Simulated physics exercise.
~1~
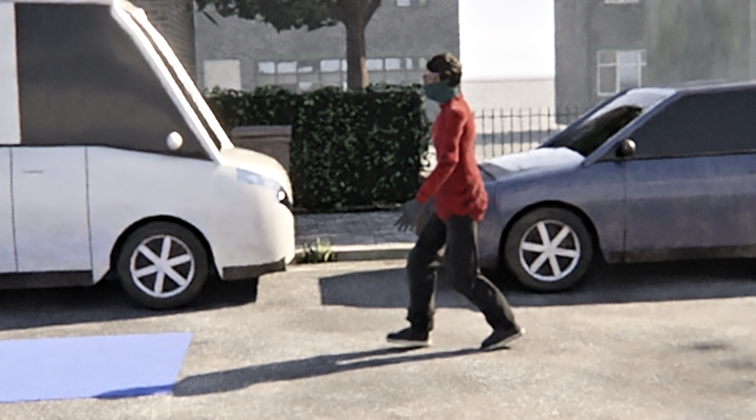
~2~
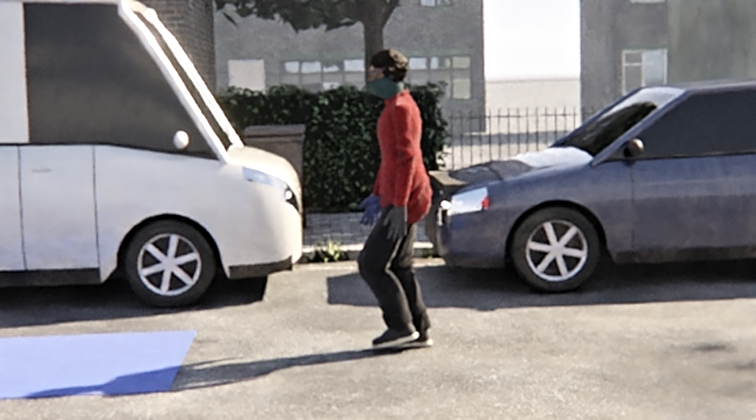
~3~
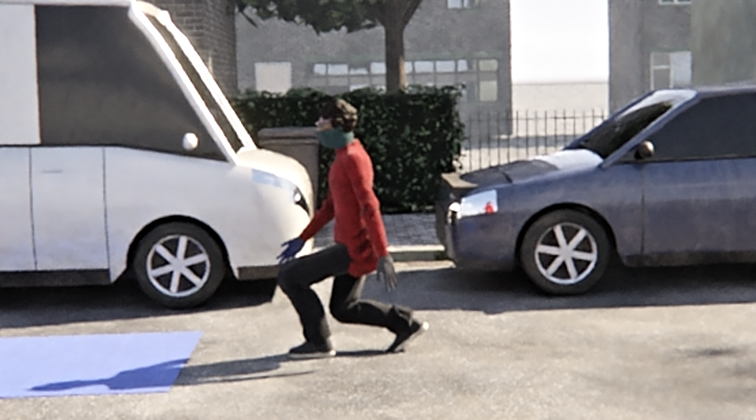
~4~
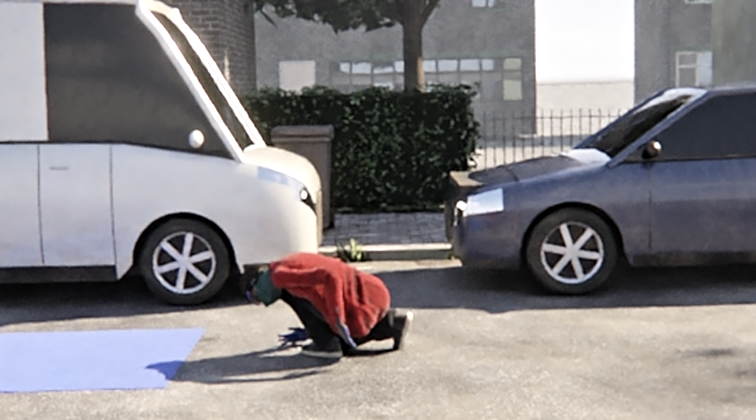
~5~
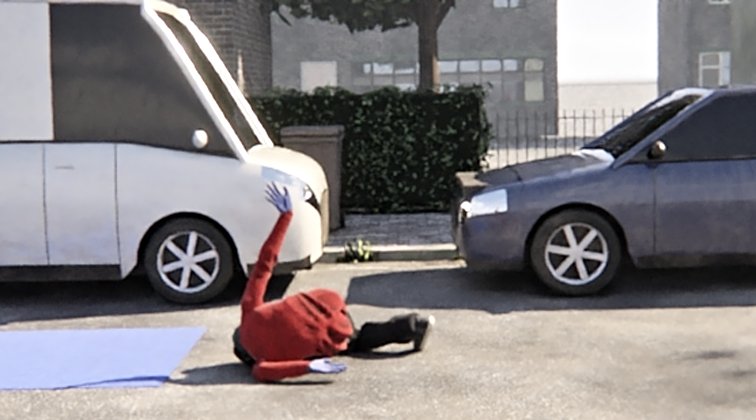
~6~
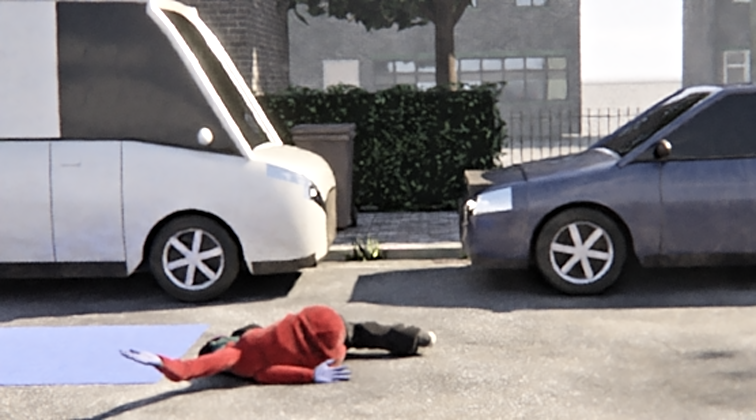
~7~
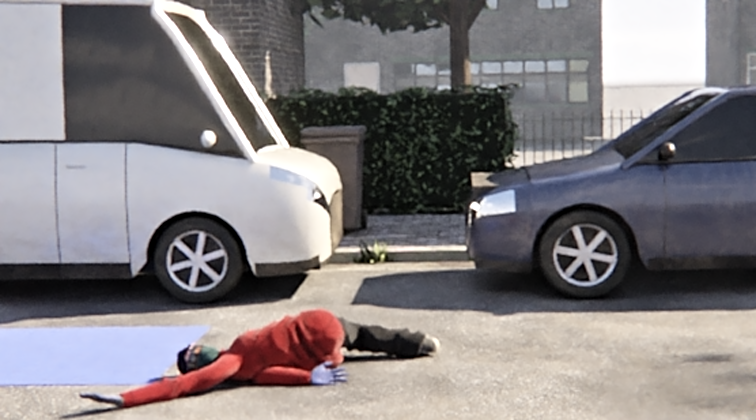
To begin with, a dark-haired person in a red top, dark trousers and a green face covering walks left across a sunlit street towards a blue mat, passing a parked white vehicle and a dark blue car. The person takes another step, then sinks at the knees with the legs spread in a deep stride. The body folds forward into a low crouch, hands near the ground. Next the person tips down onto the ground, one arm thrown upwards. That arm drops to the left, and the person ends lying stretched out, head just short of the mat's near edge.
